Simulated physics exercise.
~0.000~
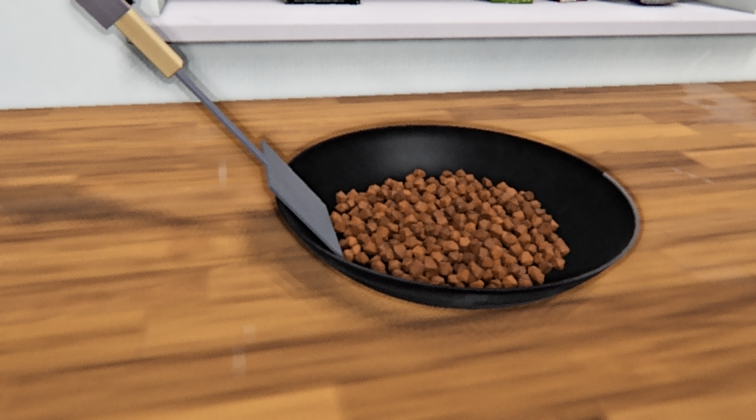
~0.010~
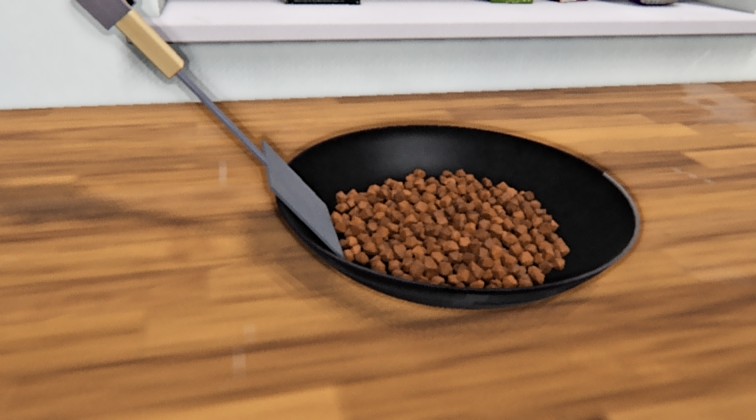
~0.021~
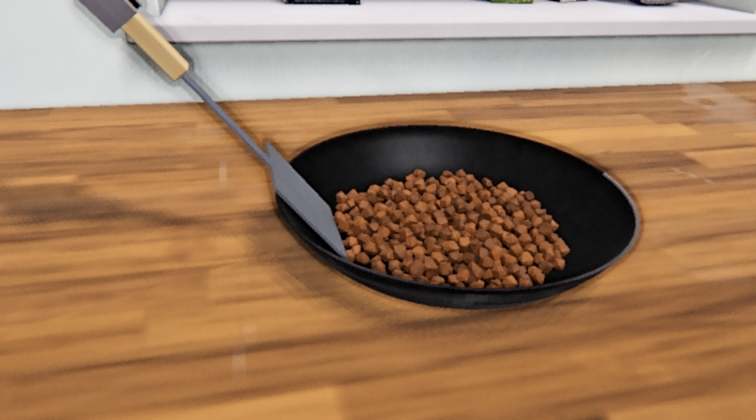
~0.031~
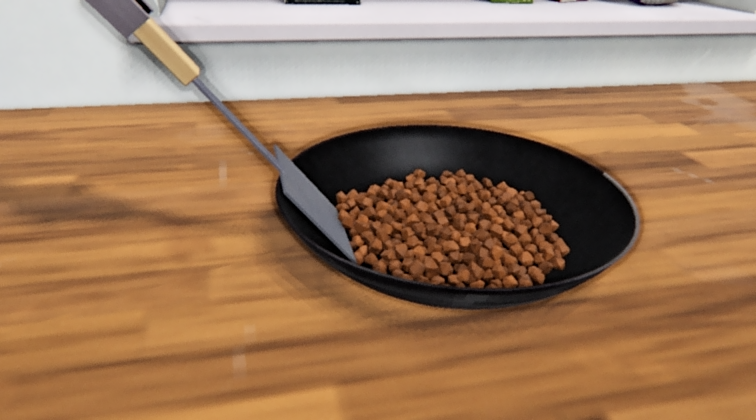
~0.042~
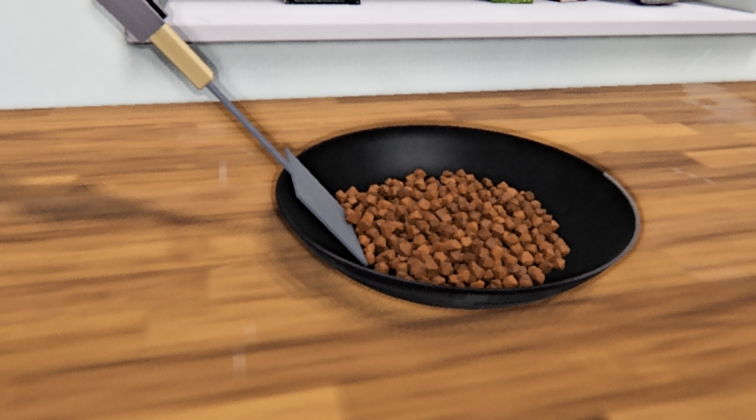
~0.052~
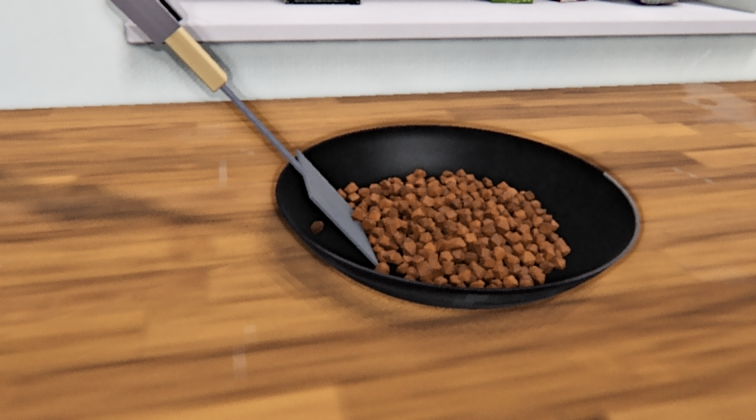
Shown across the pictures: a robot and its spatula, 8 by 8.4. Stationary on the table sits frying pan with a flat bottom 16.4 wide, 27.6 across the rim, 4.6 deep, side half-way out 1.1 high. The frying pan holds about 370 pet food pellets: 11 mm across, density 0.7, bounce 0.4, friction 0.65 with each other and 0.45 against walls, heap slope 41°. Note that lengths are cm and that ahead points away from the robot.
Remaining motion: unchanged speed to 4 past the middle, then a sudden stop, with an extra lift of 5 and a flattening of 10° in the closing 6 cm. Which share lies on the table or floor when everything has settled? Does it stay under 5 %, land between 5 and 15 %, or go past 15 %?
It stays under 5 %.
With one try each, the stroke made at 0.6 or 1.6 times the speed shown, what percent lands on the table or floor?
0 and 10 %.
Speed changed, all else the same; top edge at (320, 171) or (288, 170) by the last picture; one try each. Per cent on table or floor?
That comes to some 5 and some 0 percent, in that order.
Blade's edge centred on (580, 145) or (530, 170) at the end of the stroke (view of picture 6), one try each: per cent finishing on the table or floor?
Try 1: Approx. 25 %; try 2: Approx. 5 %.
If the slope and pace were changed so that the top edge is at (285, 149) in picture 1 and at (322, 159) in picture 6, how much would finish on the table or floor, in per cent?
Close to 0 in a hundred.
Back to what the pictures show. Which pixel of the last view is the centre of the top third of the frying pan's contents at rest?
Somewhere around (544, 204) in the last picture.
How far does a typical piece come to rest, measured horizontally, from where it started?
I'd estimate close to 4 centimetres.
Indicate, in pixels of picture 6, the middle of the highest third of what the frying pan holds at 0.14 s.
Near (494, 207).
After 0.10 s, sloping 52°, highest piece 13 above the table; 369 in the frying pan, 1 on the blade or in flight.
After 0.14 s, sloping 48°, highest piece 20 above the table; 369 in the frying pan, 1 on the blade or in flight.
After 0.37 s, sloping 42°, highest piece 30 above the table; 368 in the frying pan, 1 on the table or floor, 1 on the blade or in flight.
After 1.42 s, sloping 42°, highest piece 5 above the table; 367 in the frying pan, 3 on the table or floor.
In the end, 367 in the frying pan, 3 on the table or floor. That is 1 % on the table or floor.
